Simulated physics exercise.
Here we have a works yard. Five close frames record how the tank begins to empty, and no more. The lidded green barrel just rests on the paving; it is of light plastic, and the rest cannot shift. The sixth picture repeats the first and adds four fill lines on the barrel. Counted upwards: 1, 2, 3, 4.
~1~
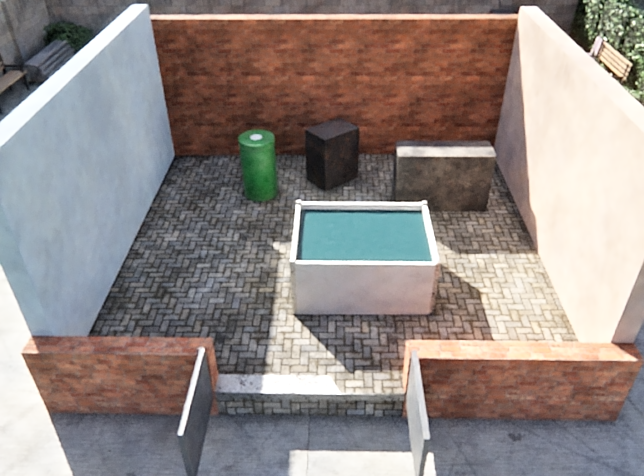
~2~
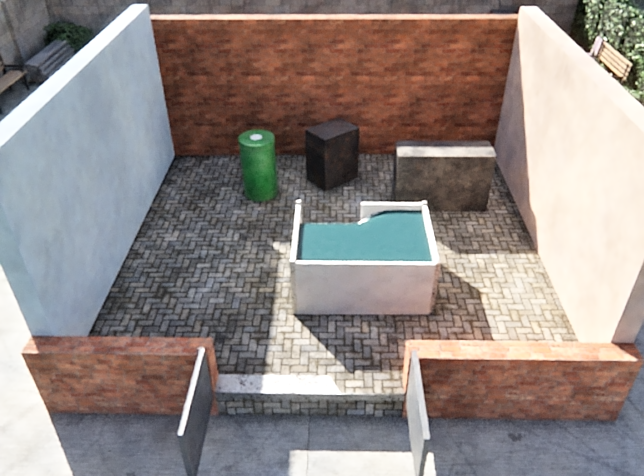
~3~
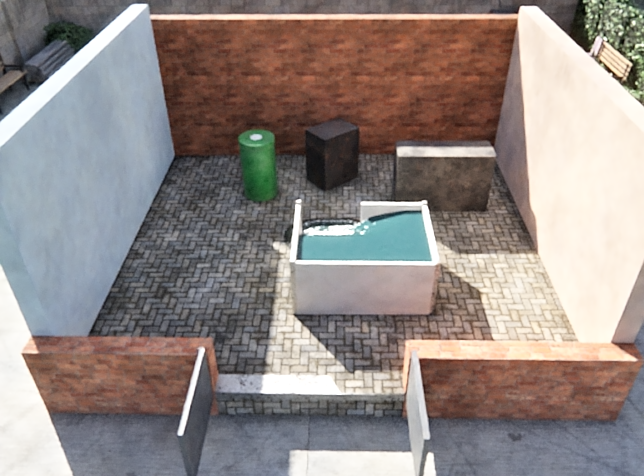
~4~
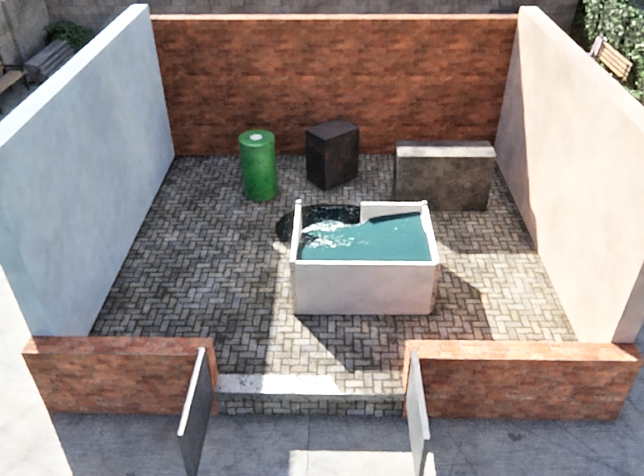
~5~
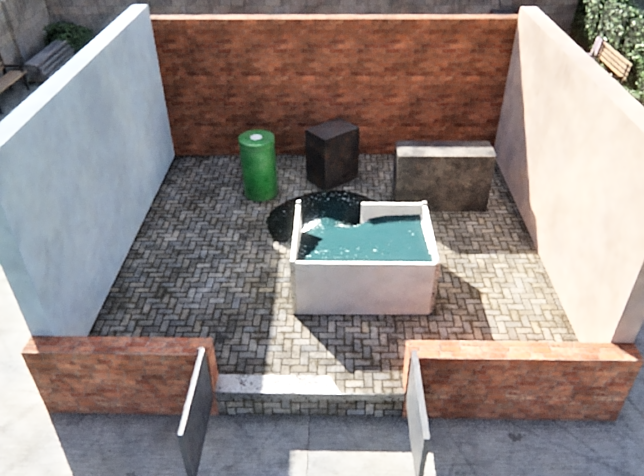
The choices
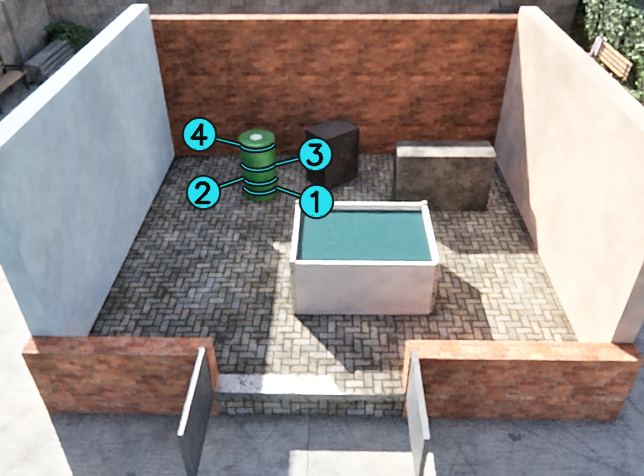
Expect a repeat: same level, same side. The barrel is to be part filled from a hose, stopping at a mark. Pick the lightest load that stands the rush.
Go for 2.
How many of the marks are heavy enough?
Three of them.
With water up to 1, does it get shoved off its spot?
Yes, that goes wrong.
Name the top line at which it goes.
1.
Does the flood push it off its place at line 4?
No.
On the marked copy, 1 at (259, 193); 2 at (258, 184); 3 at (257, 170); 4 at (255, 150); from the bottom up 1, 2, 3, 4.
With 1, it is pushed about twice its own width away.
With 2, it shifts by a finger or two and stays.
With 3, it does not move.
With 4, it does not move.
